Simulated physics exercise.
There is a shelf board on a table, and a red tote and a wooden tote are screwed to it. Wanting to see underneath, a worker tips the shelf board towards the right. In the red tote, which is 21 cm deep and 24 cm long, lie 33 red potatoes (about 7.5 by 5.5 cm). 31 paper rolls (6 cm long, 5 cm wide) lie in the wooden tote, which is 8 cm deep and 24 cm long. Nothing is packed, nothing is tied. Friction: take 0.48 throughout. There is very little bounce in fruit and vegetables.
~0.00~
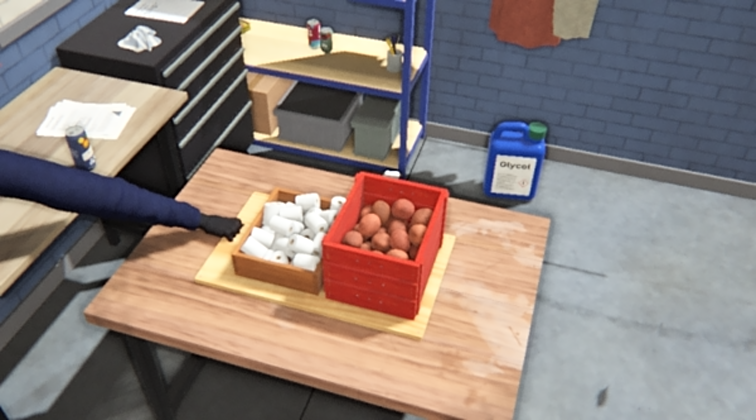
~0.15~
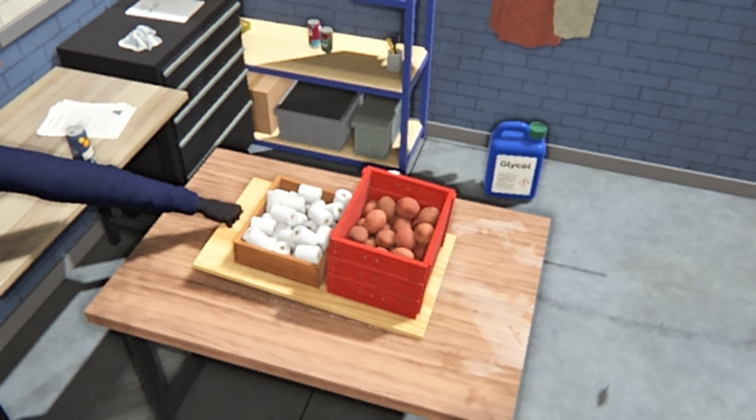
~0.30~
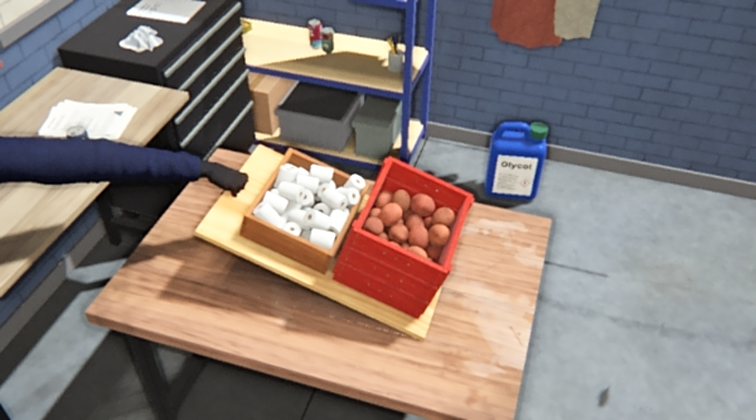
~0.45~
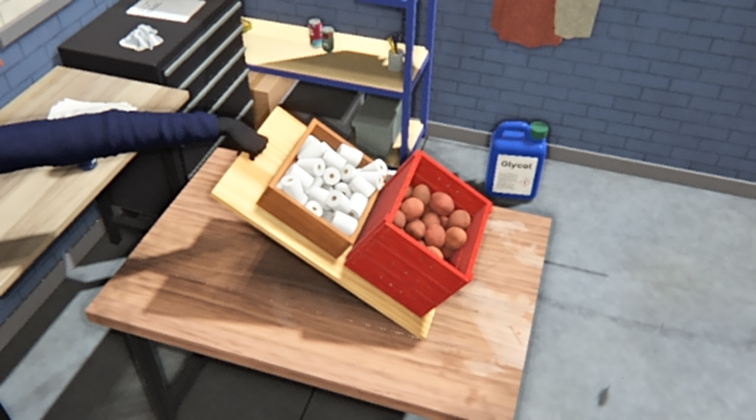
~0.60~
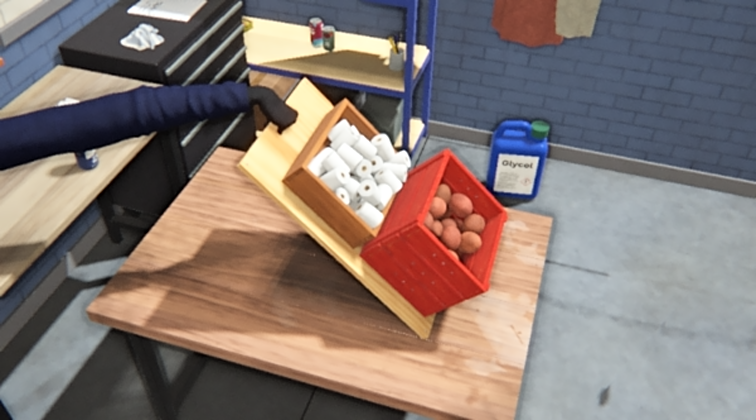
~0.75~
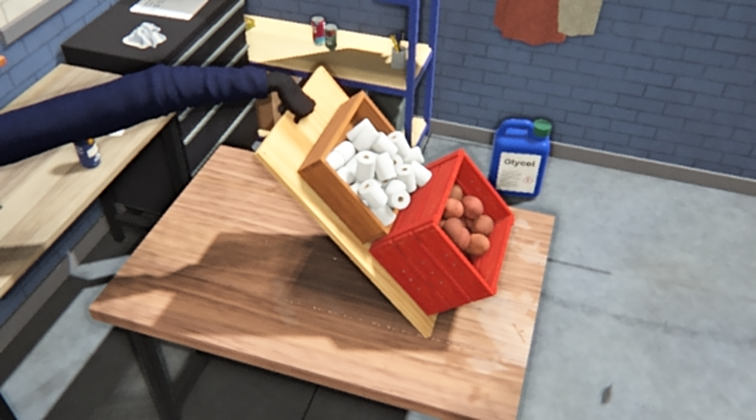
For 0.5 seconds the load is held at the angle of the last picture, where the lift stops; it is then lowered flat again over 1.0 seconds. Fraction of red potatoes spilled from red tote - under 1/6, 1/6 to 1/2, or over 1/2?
Most likely the spill will come to beneath a sixth of the pieces.
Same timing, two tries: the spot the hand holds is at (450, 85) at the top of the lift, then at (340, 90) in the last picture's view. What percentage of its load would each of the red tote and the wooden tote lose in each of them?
First try, then second: The red tote sheds 20 then 0 per cent, and the wooden tote sheds 70 then 30 per cent.
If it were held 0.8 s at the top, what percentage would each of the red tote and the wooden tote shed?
In that case you'd see red tote shed 0 percent of its load and wooden tote shed 0 percent.
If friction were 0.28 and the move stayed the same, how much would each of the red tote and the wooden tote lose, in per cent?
Red tote 0, wooden tote 10 per cent.
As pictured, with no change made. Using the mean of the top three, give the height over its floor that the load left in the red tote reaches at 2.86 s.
About 17 cm.
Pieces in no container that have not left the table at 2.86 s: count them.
Roughly 2.
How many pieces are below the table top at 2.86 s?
Around 0, roughly.
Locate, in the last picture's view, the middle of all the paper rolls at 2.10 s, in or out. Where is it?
At about (325, 236).
After 1.09 s, tilt 49°; the red tote has all 33 and the wooden tote is down by 1 of 31.
After 1.51 s, tilt 41°; the red tote has all 33 and the wooden tote is down by 1 of 31.
After 2.10 s, tilt 3°; the red tote has all 33 and the wooden tote is down by 2 of 31.
When it is over (at 2.86 s), the red tote has all 33 and the wooden tote is down by 2 of 31. Asked share, 0 of 33, 0 per cent.
